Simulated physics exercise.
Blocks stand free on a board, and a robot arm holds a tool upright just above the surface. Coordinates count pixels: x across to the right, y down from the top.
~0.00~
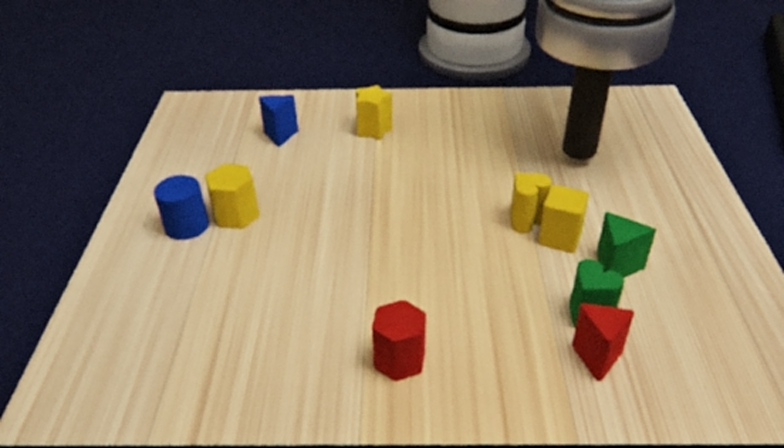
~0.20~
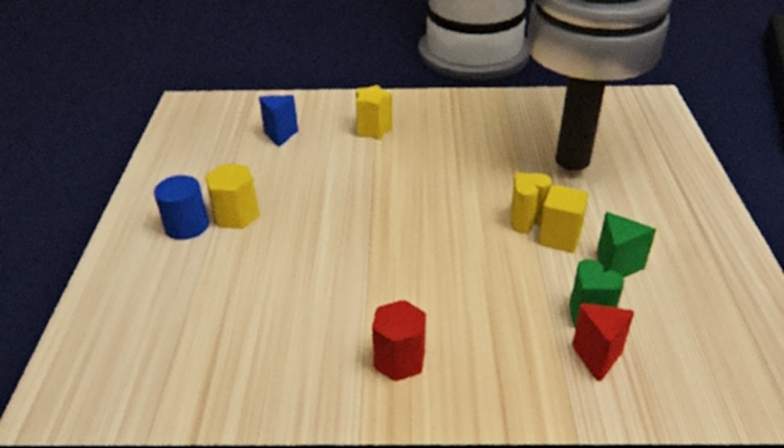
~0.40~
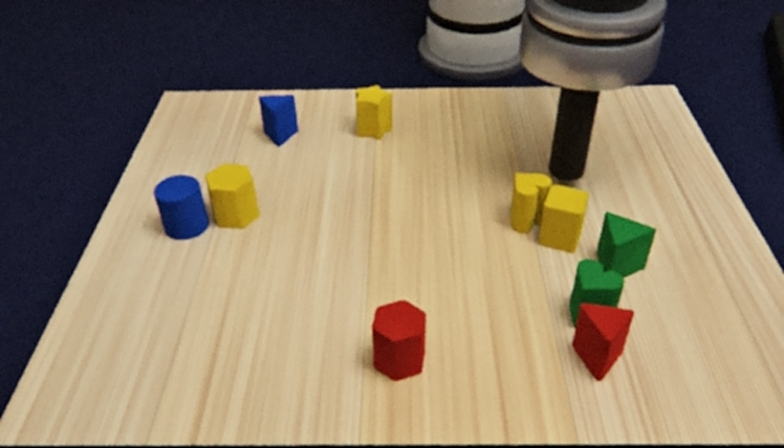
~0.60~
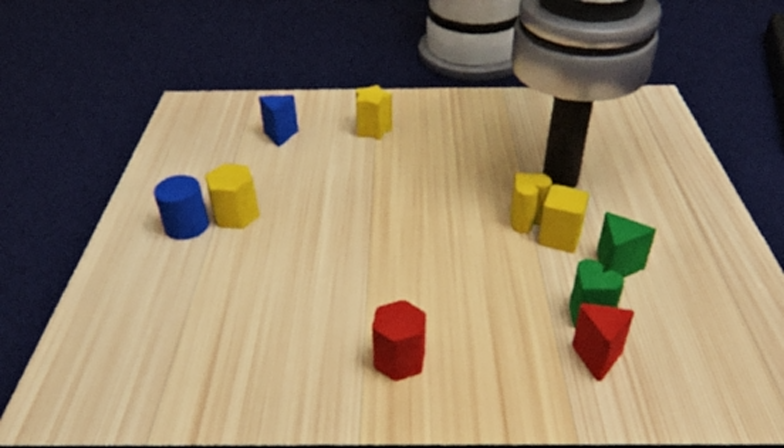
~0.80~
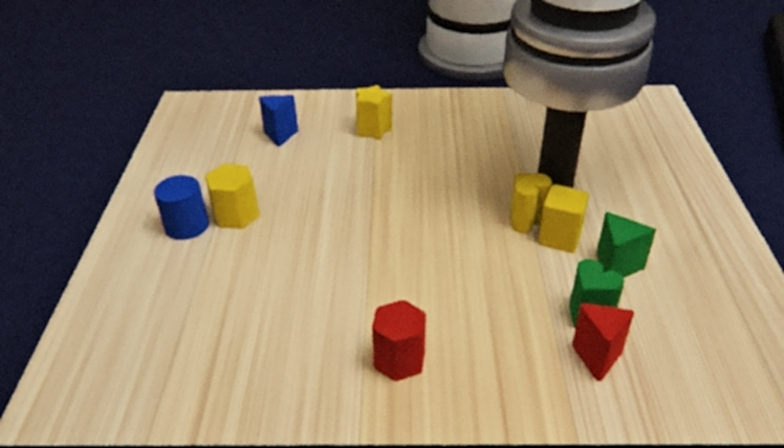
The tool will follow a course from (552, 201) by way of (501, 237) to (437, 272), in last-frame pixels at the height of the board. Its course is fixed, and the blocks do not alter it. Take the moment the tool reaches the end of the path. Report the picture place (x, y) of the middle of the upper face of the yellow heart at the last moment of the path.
It sits at (399, 230).
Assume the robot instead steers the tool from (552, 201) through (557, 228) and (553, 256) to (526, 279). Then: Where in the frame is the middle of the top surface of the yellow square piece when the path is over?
Top centre: (582, 249).
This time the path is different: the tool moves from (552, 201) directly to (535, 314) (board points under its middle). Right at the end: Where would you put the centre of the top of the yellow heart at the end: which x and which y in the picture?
When the path ends, it will be at (515, 199).
What follows on the original path. One third of the way, tool (520, 215); yellow heart (494, 201), turned 20° clockwise; yellow square piece (565, 203), turned 30° anticlockwise.
Two thirds of the way, tool (482, 238); yellow heart (449, 217), turned 55° clockwise; yellow square piece (565, 203), turned 30° anticlockwise.
At the end, tool (437, 261); yellow heart (399, 230), turned 105° clockwise; yellow square piece (565, 203), turned 30° anticlockwise; green three-sided block in place.
